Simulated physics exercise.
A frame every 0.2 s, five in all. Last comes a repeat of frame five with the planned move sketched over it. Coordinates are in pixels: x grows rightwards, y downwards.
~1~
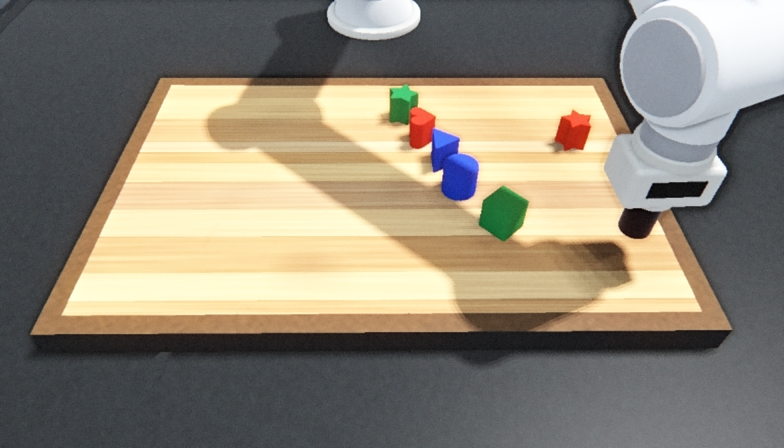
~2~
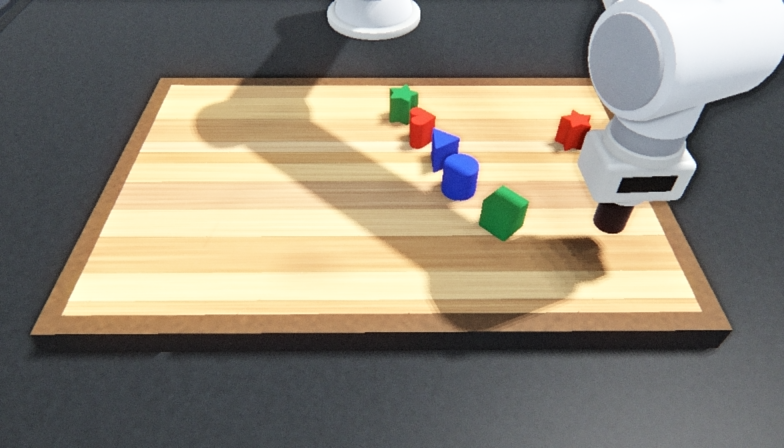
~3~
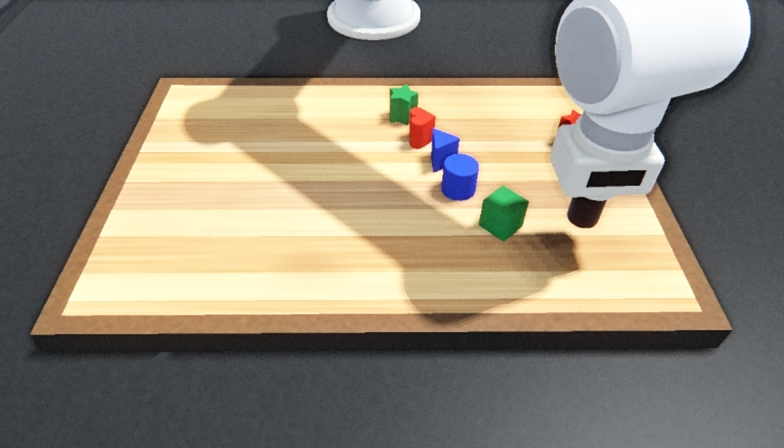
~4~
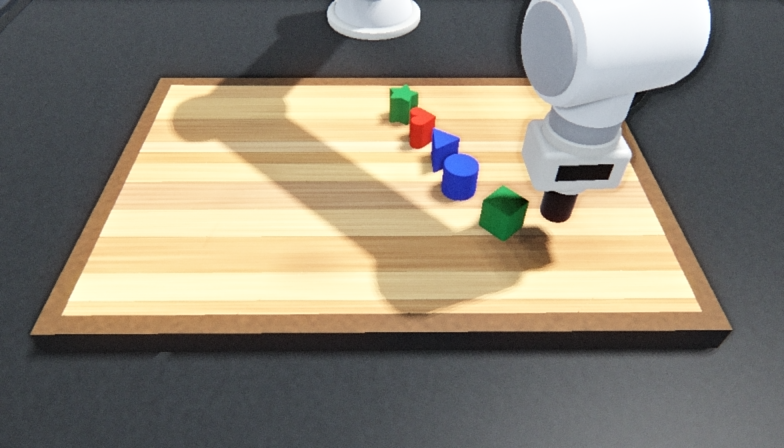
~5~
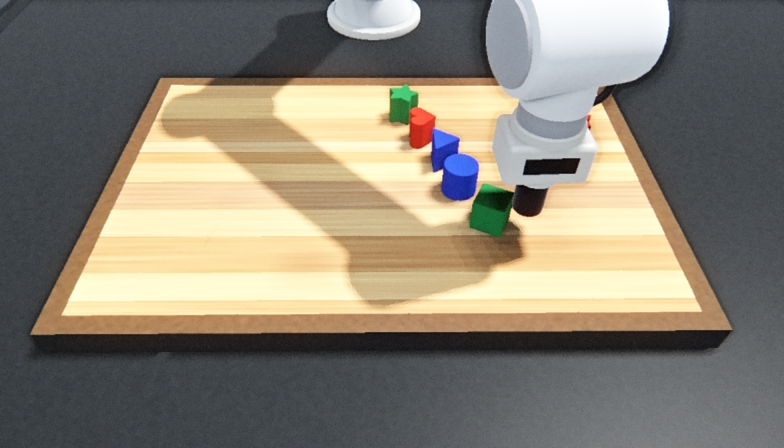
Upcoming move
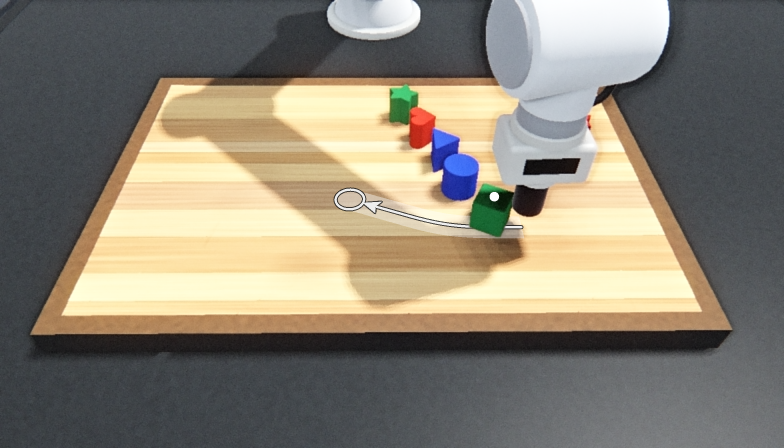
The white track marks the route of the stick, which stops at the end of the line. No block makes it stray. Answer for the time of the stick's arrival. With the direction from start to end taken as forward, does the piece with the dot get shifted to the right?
In short: Yes.
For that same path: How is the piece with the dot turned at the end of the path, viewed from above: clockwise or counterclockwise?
The sense of turning is clockwise.
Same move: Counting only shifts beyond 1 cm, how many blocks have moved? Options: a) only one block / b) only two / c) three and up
The correct letter is a.
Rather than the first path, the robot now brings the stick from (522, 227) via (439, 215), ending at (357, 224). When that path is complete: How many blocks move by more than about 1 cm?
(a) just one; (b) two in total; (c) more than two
It's a.
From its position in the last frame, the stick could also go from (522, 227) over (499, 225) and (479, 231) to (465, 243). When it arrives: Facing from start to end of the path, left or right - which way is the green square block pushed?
The shift goes right.
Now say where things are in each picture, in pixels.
Stick's lower end at (633, 229); blue circle at (462, 164); green square block at (506, 200), in the first frame.
Stick at (608, 224); blocks still, in the second frame.
Stick at (582, 219); blocks still, in the third frame.
Stick at (555, 214); blocks still, in the fourth frame.
Stick at (527, 208); blue circle at (462, 164); green square block at (494, 197), in the fifth frame.
Drawn move, from (522, 227) through (462, 226) and (404, 214) to (350, 199); the dot is on the green square block.
The first path, step by step. One third of the way, stick at (464, 207); green square block at (436, 188), turned 20° clockwise.
Two thirds of the way, stick at (404, 195); green square block at (391, 169), turned 50° clockwise.
At the end, stick at (349, 180); blue circle still; green square block at (379, 160), turned 85° clockwise.
